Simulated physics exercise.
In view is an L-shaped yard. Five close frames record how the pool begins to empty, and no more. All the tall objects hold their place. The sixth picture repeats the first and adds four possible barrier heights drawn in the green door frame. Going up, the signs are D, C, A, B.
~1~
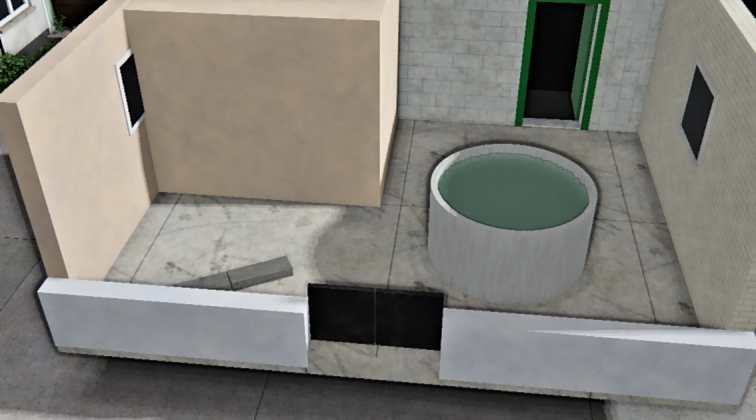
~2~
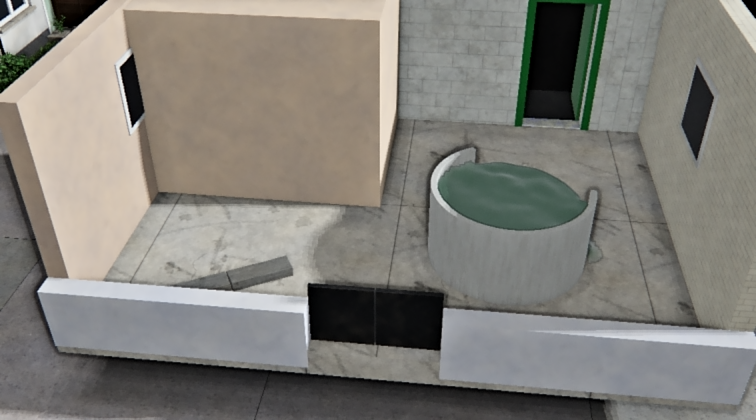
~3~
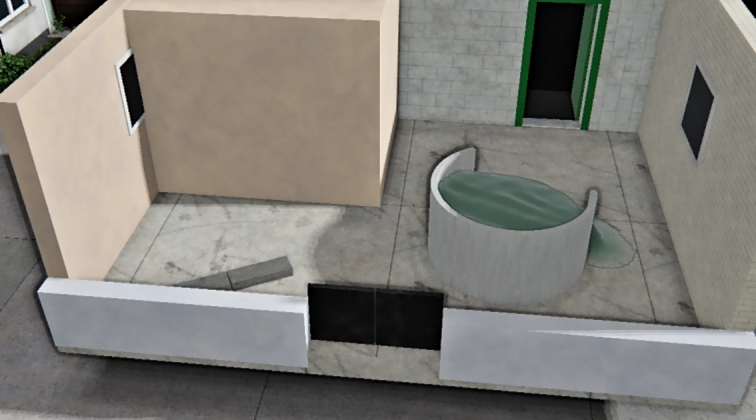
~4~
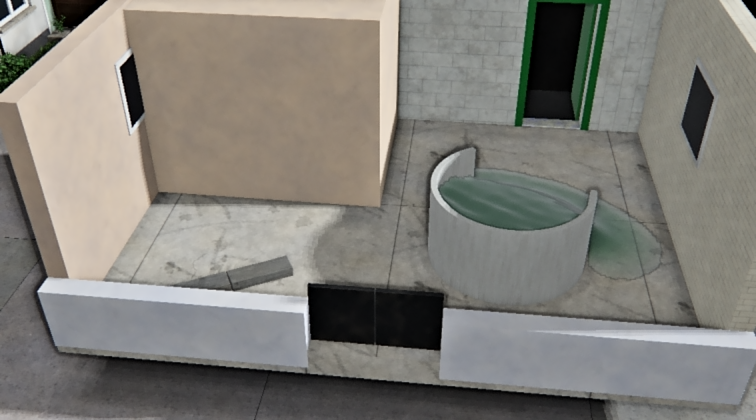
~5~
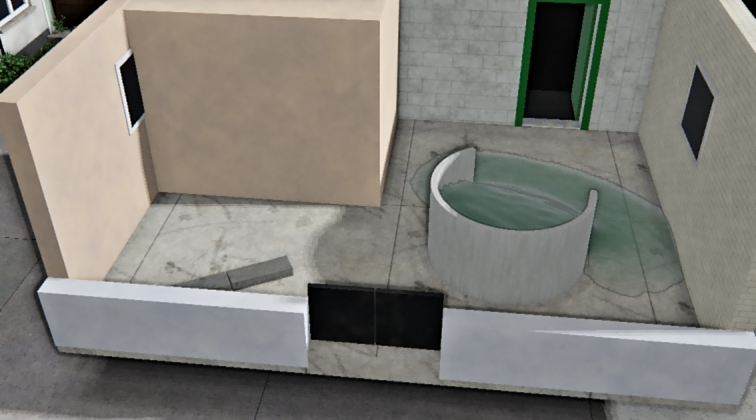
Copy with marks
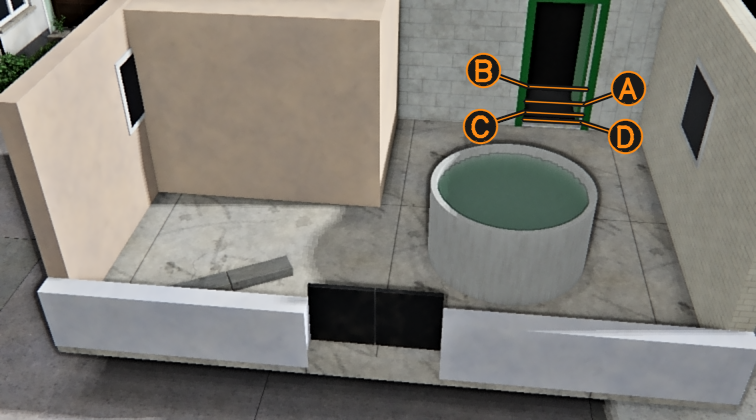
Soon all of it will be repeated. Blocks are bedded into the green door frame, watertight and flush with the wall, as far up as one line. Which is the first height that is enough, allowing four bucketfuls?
Height A just does it.
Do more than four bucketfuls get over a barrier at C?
Yes, that goes wrong.
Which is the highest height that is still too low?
C.
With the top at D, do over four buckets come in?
Yes.
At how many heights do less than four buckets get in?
Two of them.
On the marked copy, A at (555, 102); B at (557, 87); C at (553, 113); D at (552, 121); from the bottom up D, C, A, B.
With A, a splash gets over, under a bucket.
With B, nothing gets over.
With C, about 10 bucketfuls get in.
With D, dozens of bucketfuls pour in.
